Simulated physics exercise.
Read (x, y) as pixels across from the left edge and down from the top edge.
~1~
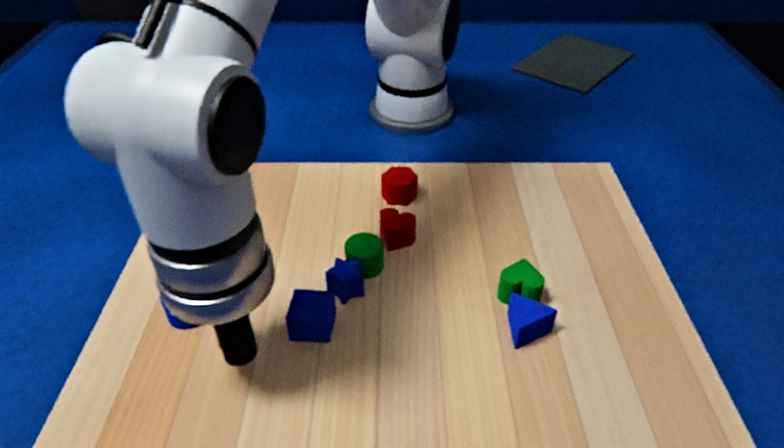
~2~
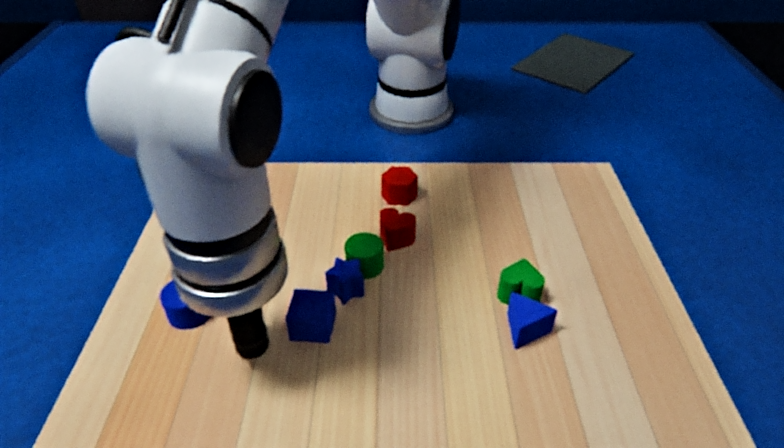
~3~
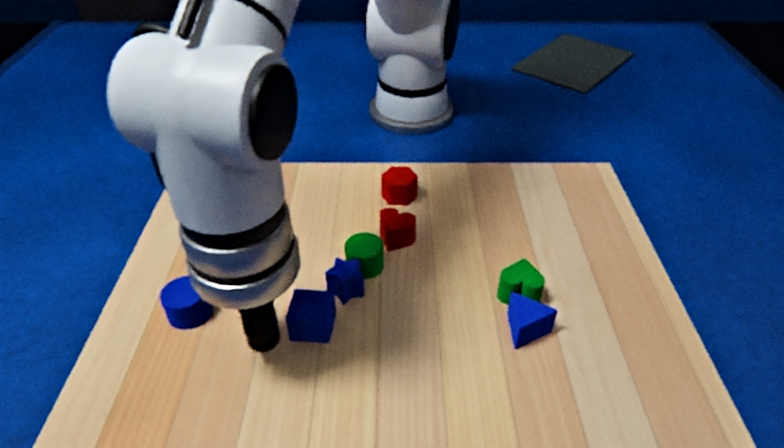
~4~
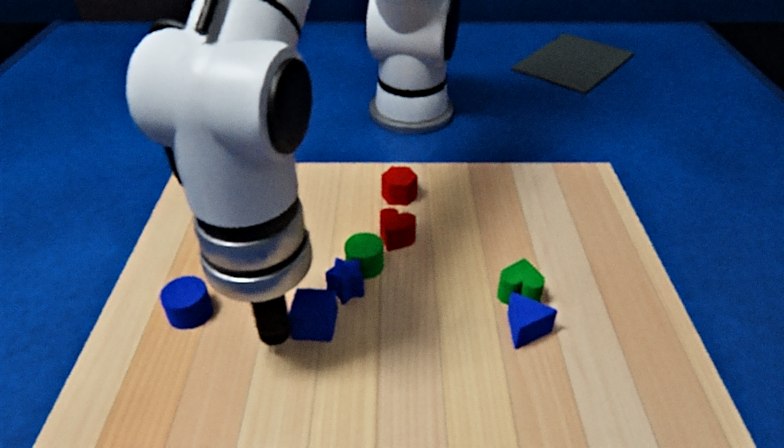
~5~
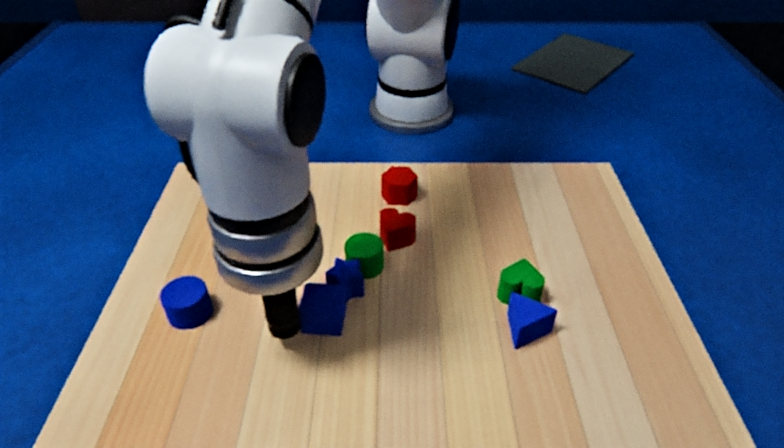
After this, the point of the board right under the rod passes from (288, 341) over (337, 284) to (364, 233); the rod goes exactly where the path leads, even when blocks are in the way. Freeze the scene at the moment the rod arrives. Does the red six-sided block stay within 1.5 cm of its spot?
My answer is yes.
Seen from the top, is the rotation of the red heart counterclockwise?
Yes - that is the case.
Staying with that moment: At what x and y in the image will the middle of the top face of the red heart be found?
Close to (415, 209).
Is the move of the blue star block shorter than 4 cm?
No, that is not how it ends up.
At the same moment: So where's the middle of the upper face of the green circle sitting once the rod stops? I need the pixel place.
(391, 224)
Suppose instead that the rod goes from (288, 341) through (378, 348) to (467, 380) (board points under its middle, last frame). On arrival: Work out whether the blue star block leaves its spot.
The block moves away from its spot.
What follows on the original path. One third of the way, rod at (322, 289); blue square at (359, 282), turned 65° clockwise; blue star block at (387, 255), turned 30° anticlockwise; green circle at (373, 235).
Two thirds of the way, rod at (347, 252); blue square at (365, 277), turned 100° clockwise; blue star block at (394, 254), turned 45° anticlockwise; green circle at (376, 233); red heart at (400, 216), turned 15° anticlockwise.
At the end, rod at (363, 220); blue square at (365, 277), turned 100° clockwise; blue star block at (394, 254), turned 45° anticlockwise; green circle at (391, 224); red heart at (415, 209), turned 35° anticlockwise; red six-sided block still.
